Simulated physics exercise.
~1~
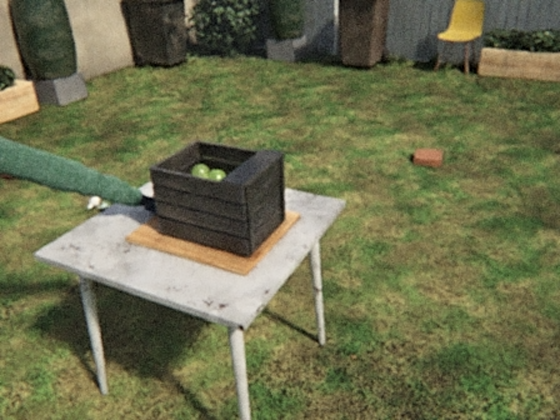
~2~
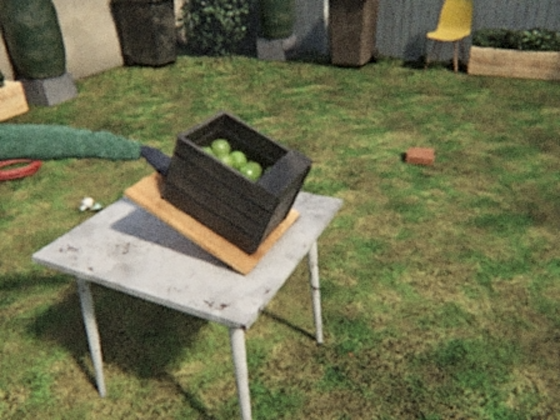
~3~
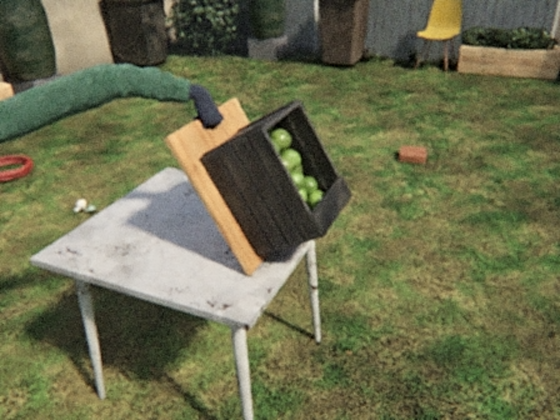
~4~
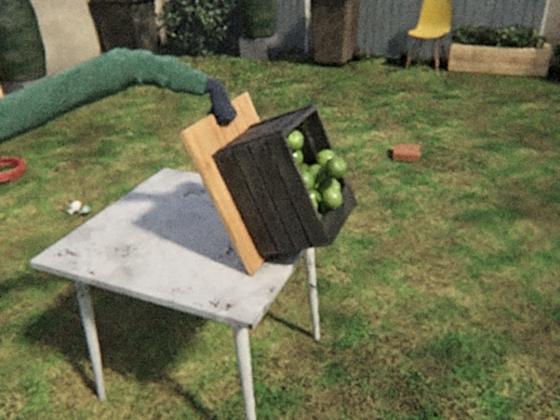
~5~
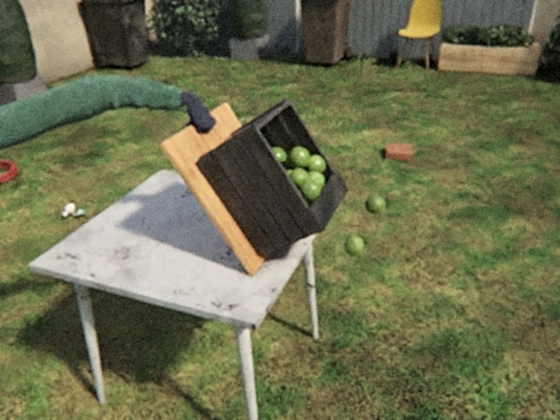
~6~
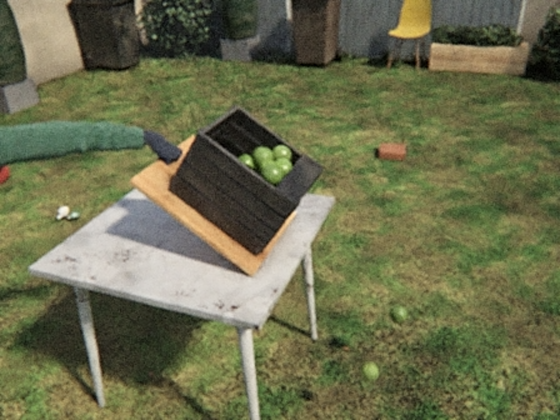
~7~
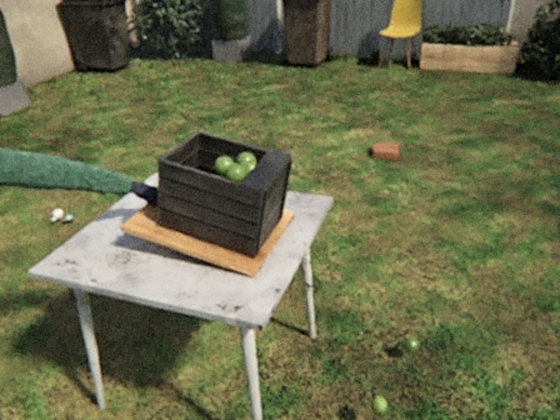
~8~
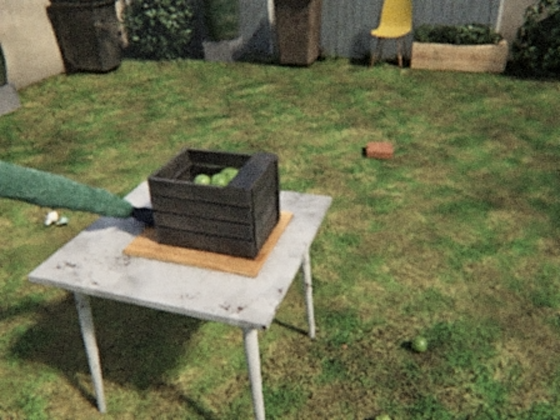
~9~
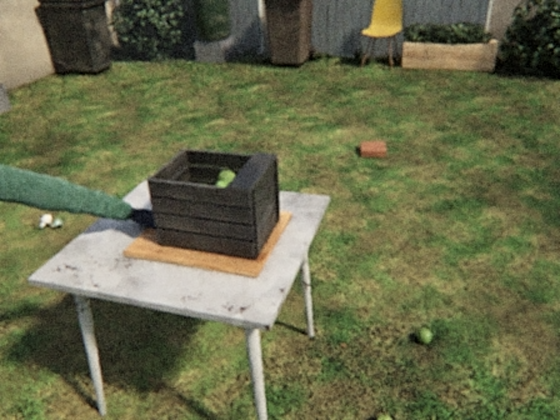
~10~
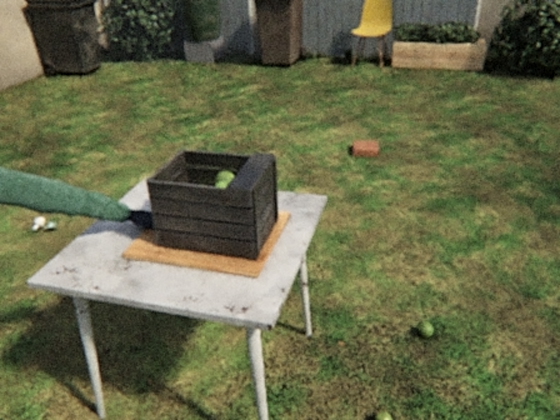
The clip opens on a slatted black container of green apples, resting on a wooden board on a pale table in a grassy yard, with a green-sleeved, dark-gloved arm reaching in from the left. The hand lifts the board's left edge, tipping the container steeply to the right as the apples slide toward its lower end. Two apples spill out and drop toward the grass beyond the table. The hand then lowers the board until it lies flat again. Most apples appear to stay inside, while the fallen pair comes to rest on the lawn.
